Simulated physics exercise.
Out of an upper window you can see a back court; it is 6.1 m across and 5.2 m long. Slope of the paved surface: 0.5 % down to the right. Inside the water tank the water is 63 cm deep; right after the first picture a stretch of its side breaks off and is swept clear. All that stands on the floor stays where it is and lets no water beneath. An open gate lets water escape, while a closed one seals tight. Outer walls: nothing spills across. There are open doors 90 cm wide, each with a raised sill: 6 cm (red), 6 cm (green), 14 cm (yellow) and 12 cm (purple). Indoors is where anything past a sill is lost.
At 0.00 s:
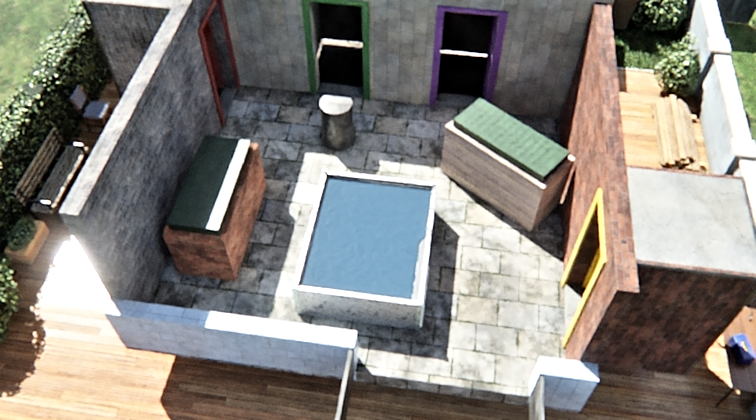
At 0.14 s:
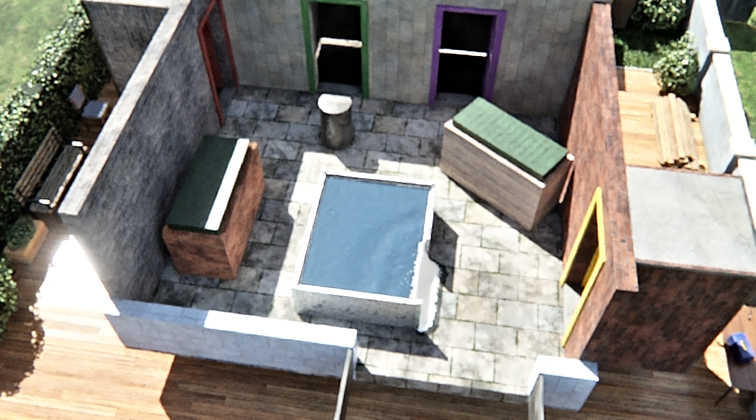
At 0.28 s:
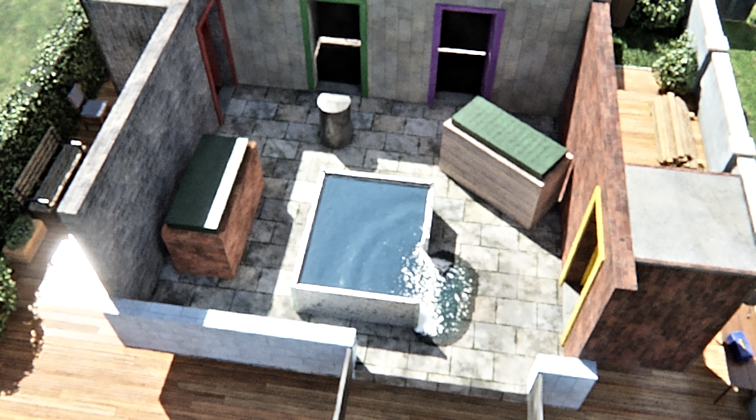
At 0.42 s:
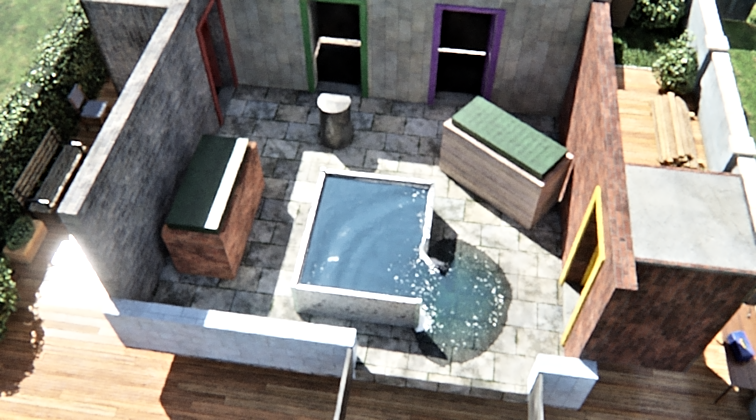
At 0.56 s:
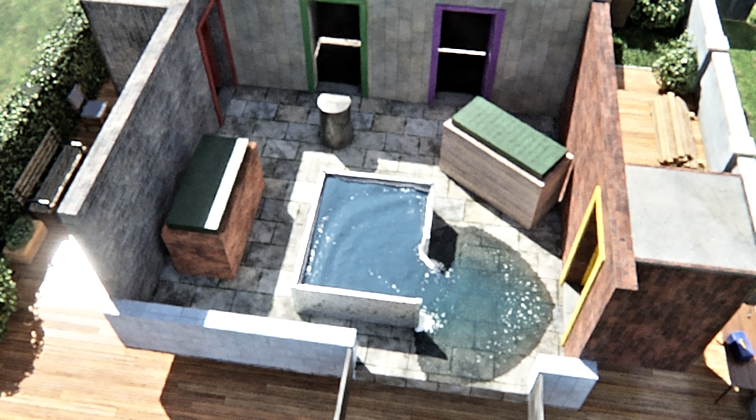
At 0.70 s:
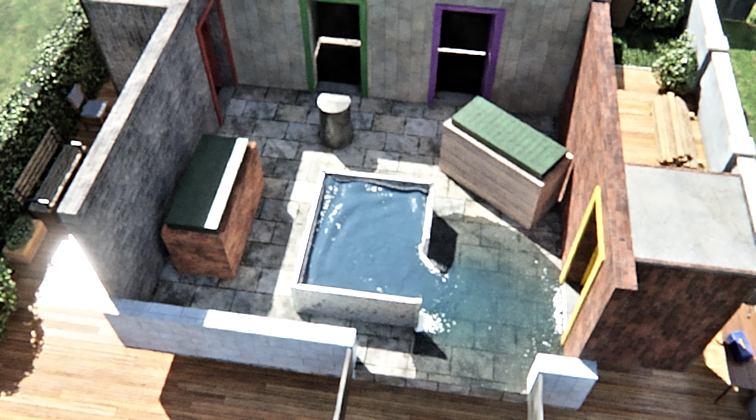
Water pours through a gap in the tank's right side and spreads across the paving.
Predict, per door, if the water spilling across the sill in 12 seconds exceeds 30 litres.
Red door: Limit not crossed; green door: Limit not crossed; yellow door: Limit crossed; purple door: Limit not crossed.
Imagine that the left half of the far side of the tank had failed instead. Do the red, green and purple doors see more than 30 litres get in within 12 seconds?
Then red would come out on the high side, green on the high side and purple on the high side.
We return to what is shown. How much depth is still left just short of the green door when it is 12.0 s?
Some 3.5 centimetres of depth.
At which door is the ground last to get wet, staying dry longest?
The red door.
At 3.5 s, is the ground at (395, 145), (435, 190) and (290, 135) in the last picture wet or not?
Untouched, soaked, untouched.
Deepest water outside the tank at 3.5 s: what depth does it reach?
Max depth: About 28 centimetres.
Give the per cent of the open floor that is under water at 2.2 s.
Close to 25 in a hundred.
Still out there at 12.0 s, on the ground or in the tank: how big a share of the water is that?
Some 48 out of every hundred parts.
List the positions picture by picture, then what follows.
The first picture shows still water, 63 cm deep, in the water tank at (369, 236).
In the second picture, the front is at (432, 264), 0.6 m from the gap at (420, 288); 0.3 m2 of floor is under water; 63 cm left at the back of the water tank.
In the third picture, the front is at (470, 271), 0.9 m from the gap at (419, 287); 1.0 m2 of floor is under water; 63 cm left at the back of the water tank.
In the fourth picture, the front is at (505, 289), 1.3 m from the gap at (419, 287); 1.9 m2 of floor is under water; 62 cm left at the back of the water tank.
In the fifth picture, the front is at (545, 298), 1.9 m from the gap at (419, 287); 3.5 m2 of floor is under water; 55 cm left at the back of the water tank.
In the sixth picture, the front is at (561, 276), 2.2 m from the gap at (419, 287); 4.6 m2 of floor is under water; 52 cm left at the back of the water tank.
After 1.4 s water covers 20 % of the floor and is deepest (39 cm) near (554, 381); red door not reached, green door not reached, yellow door 31 cm at the sill, 70 L in, purple door not reached.
After 2.2 s water covers 25 % of the floor and is deepest (34 cm) near (552, 208); red door not reached, green door not reached, yellow door 32 cm at the sill, 170 L in, purple door not reached.
After 3.5 s water covers 30 % of the floor and is deepest (28 cm) near (552, 225); red door not reached, green door not reached, yellow door 23 cm at the sill, 251 L in, purple door not reached.
After 7.0 s water covers 55 % of the floor and is deepest (16 cm) near (552, 217); red door not reached, green door 5 cm at the sill, 1 L in, yellow door 13 cm at the sill, 295 L in, purple door 2 cm at the sill, 0 L in.
After 12.0 s water covers 80 % of the floor and is deepest (8 cm) near (552, 243); red door 4 cm at the sill, 0 L in, green door 3 cm at the sill, 1 L in, yellow door 7 cm at the sill, 296 L in, purple door 2 cm at the sill, 0 L in.
